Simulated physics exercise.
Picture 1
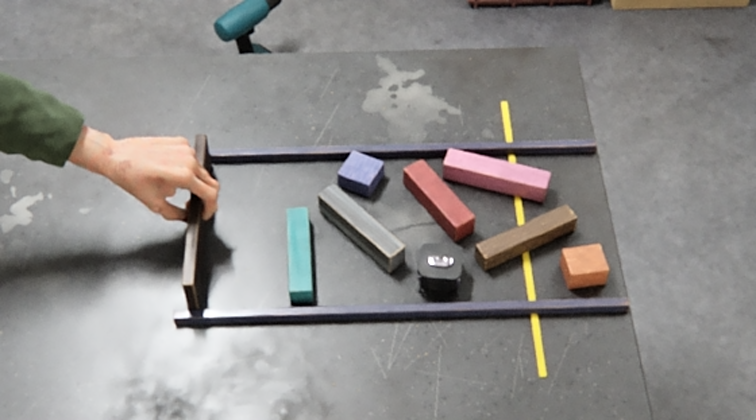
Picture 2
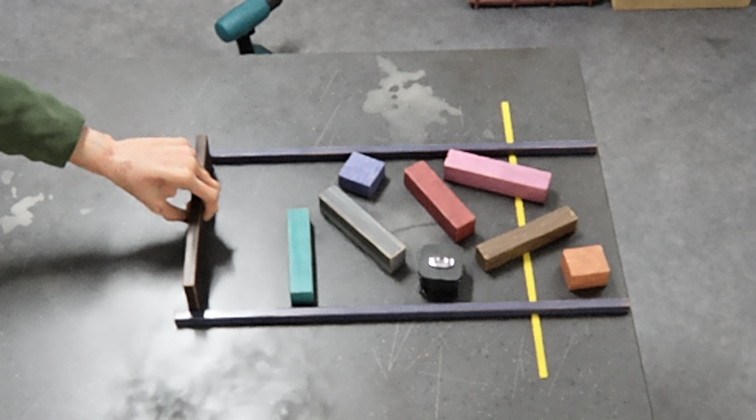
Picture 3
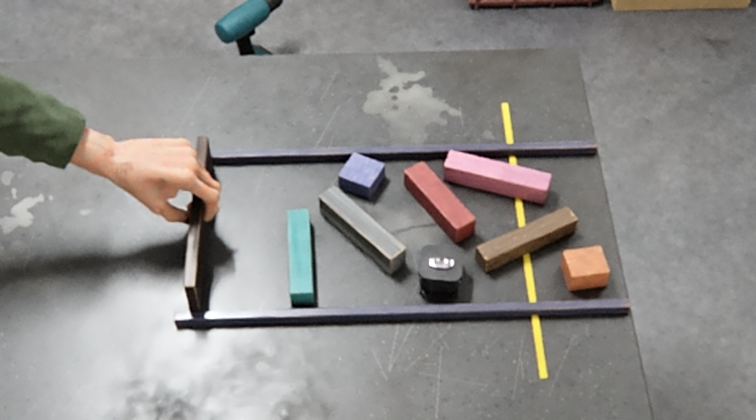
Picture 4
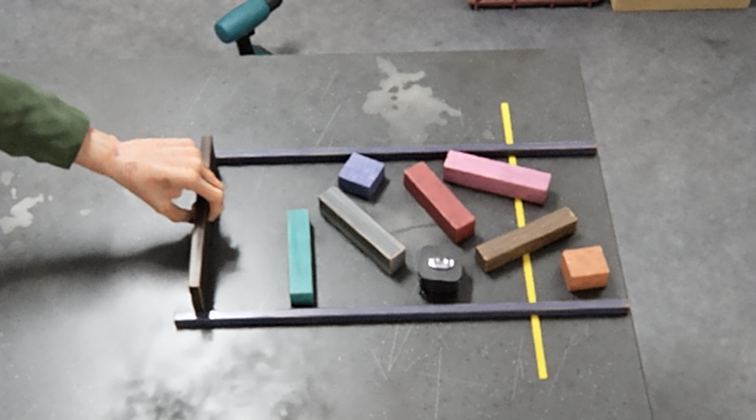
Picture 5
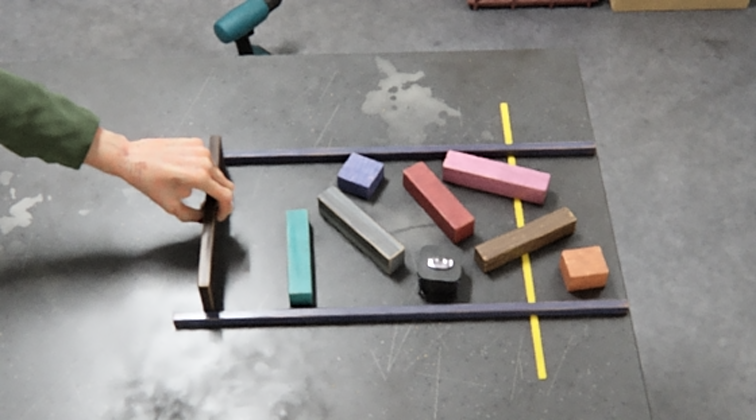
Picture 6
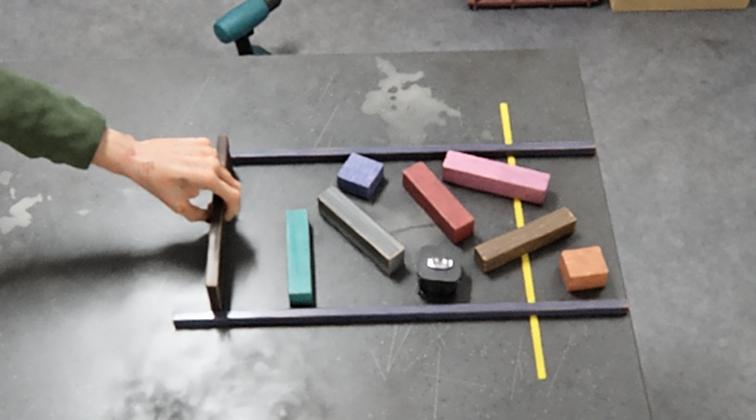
The video shows a hand holding a dark board upright between two rails on a table, beside scattered coloured blocks, bars and a black case; the hand then slides the board slightly right while the other pieces stay still.
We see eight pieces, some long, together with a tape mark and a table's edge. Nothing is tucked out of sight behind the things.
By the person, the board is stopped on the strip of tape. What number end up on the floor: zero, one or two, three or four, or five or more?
Falls: One or two.
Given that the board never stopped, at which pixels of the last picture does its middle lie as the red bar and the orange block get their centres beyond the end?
The middle is at (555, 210) when it's the red bar, and at (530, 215) when it's the orange block.
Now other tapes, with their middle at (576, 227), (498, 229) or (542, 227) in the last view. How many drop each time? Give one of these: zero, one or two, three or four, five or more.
Tape by tape, the falls would be five or over, then none at all, then three to four.
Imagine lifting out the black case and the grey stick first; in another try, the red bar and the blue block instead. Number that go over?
The count is 1 in the first case and 0 in the second.
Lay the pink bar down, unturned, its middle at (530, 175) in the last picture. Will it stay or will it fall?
From that start it falls away.
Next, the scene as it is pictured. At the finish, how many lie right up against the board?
Result: 2 in all.
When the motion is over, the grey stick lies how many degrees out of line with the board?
Roughly 5°.
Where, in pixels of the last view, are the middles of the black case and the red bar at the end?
The black case at (574, 281), the red bar at (571, 195).
Soon after, none off yet; orange block at rest near (583, 269); brown bar at rest near (525, 239); pink bar at rest near (496, 178).
After that, none off yet; orange block at rest near (583, 269); brown bar displaced a little near (539, 236); pink bar displaced a little near (540, 178).
In the end, the number that fall off is one or two; gone, pink bar.
